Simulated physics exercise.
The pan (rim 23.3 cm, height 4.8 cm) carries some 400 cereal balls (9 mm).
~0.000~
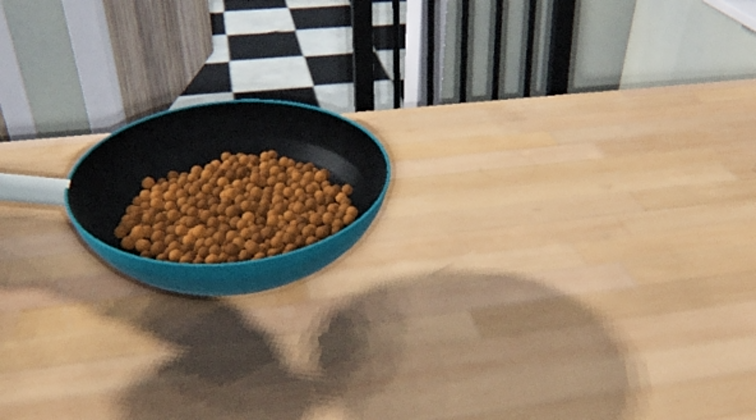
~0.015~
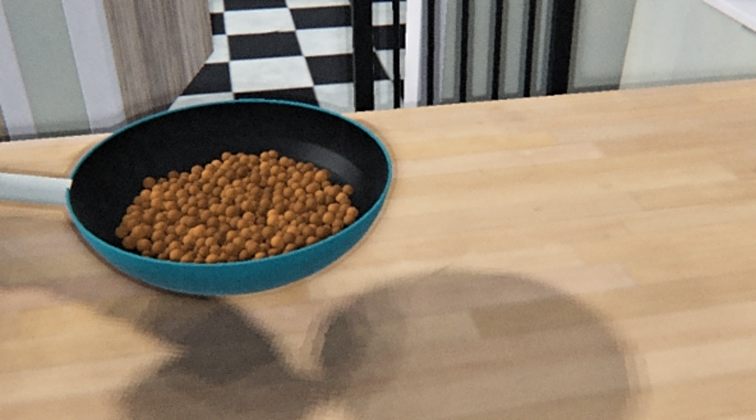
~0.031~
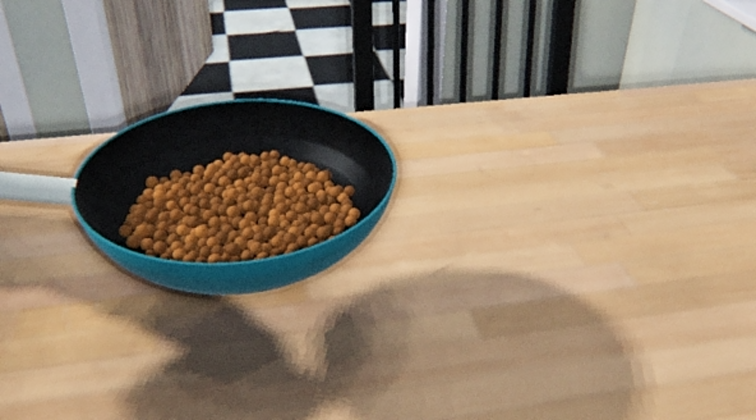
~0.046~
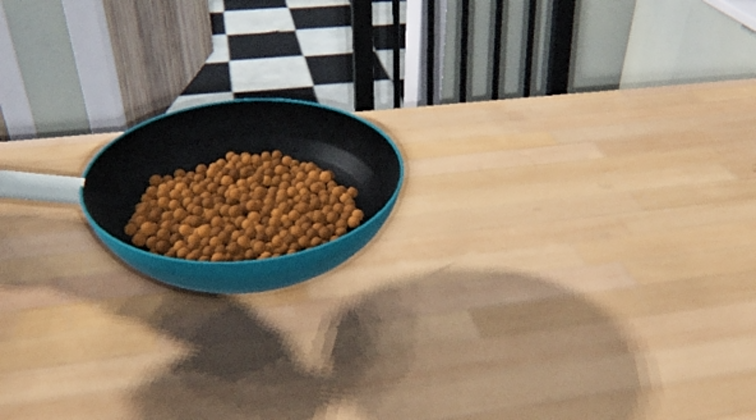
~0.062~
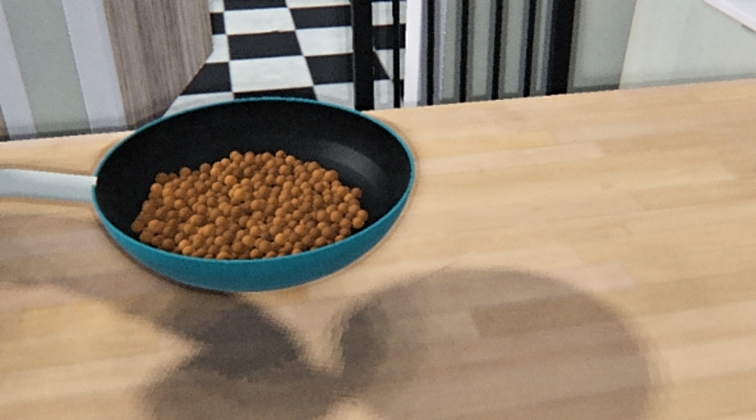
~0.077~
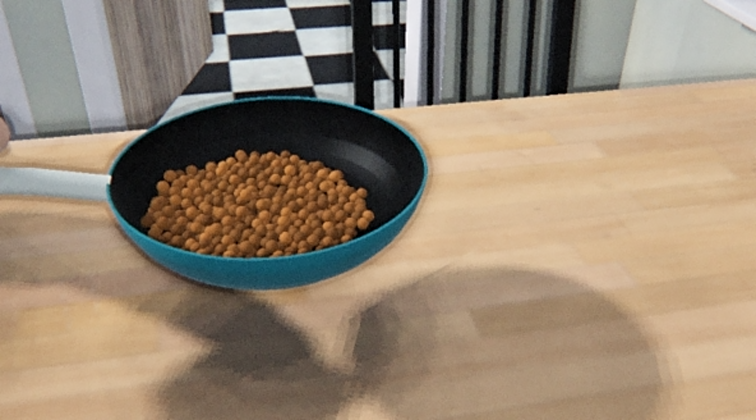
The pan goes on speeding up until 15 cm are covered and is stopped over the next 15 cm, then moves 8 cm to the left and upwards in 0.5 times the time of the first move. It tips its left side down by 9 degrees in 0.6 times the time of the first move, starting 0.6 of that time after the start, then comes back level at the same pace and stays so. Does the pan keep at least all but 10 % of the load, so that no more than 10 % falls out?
Yes, it keeps it.
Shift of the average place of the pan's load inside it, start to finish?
About 0.5 cm.
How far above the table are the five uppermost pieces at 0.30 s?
15 cm.
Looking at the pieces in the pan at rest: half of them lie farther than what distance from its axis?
Median radius: About 5.5 cm.
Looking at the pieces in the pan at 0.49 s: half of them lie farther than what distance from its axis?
About 7.5 cm.
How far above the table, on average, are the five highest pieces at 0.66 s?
Roughly 20 cm above the table.
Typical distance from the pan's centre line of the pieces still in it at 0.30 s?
It works out to about 5.5 centimetres.
After 0.30 s, tilt 2 degrees; pan 100 %; middle of all pieces near (558, 175).
After 0.49 s, tilt 8 degrees; pan 100 %; middle of all pieces near (633, 100).
After 0.66 s, tilt 0 degrees; pan 100 %; middle of all pieces near (569, 108).
Then, at 0.83 s, tilt 0 degrees; pan 100 %; middle of all pieces near (565, 110).
In the end, at 1.1 s, pan 100 %.
